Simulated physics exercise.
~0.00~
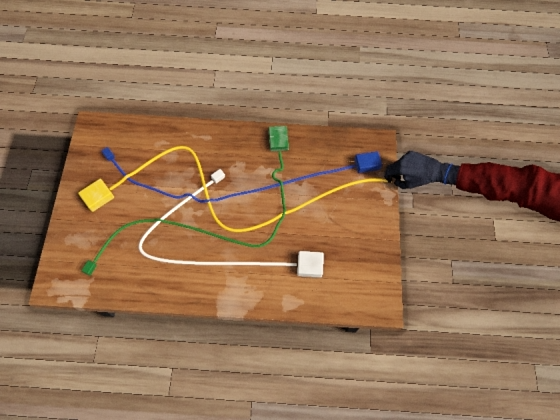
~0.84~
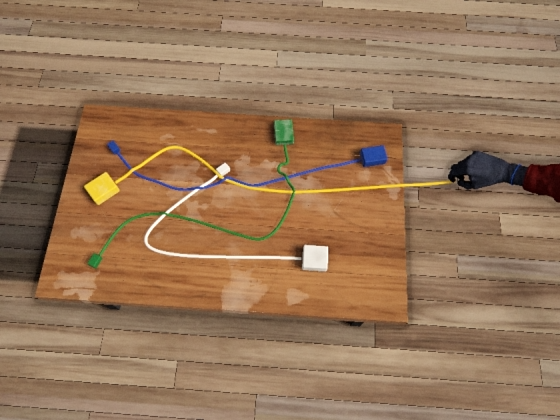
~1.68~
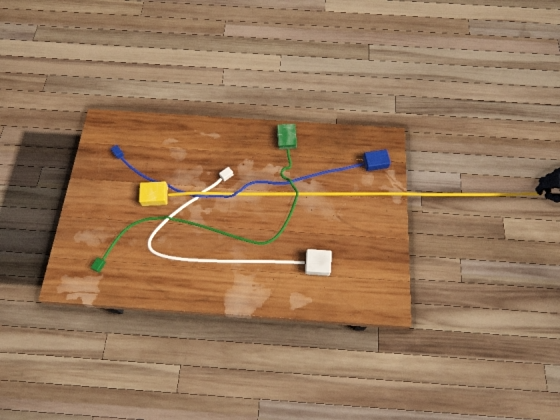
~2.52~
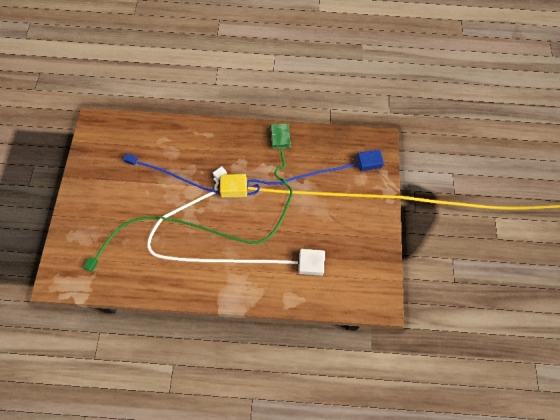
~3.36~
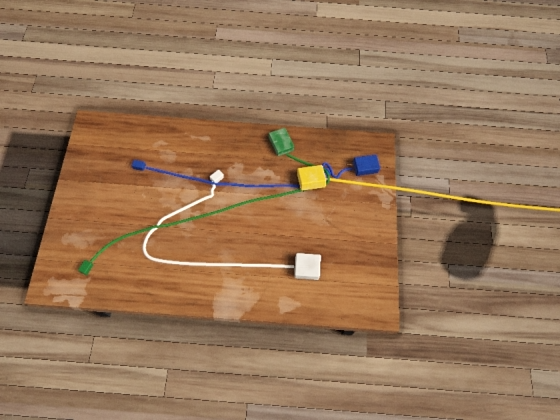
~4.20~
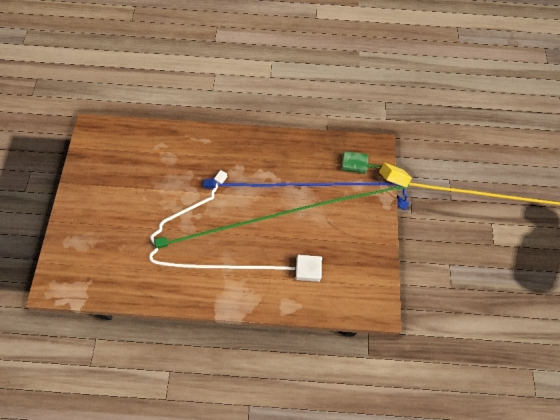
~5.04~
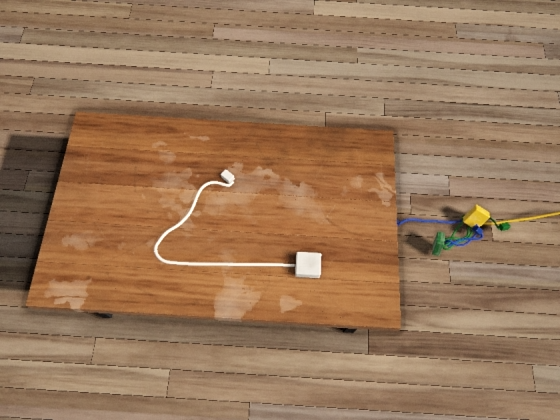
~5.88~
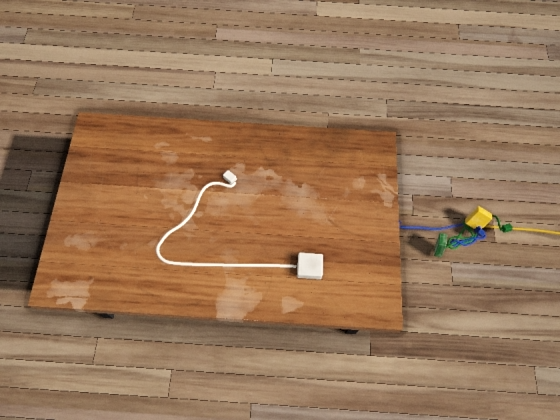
A dark-gloved hand in a red sleeve grips the end of a yellow lead at the right of a worn wooden table on a plank floor, seen from above. Yellow, blue, green and white leads with block chargers lie across one another on top. The hand pulls the yellow lead right and leaves view as the yellow charger slides across the table. It catches the blue and green leads, dragging them along and over the right edge. They end in a tangle beyond the table, while the white lead remains on top, its charger unmoved.
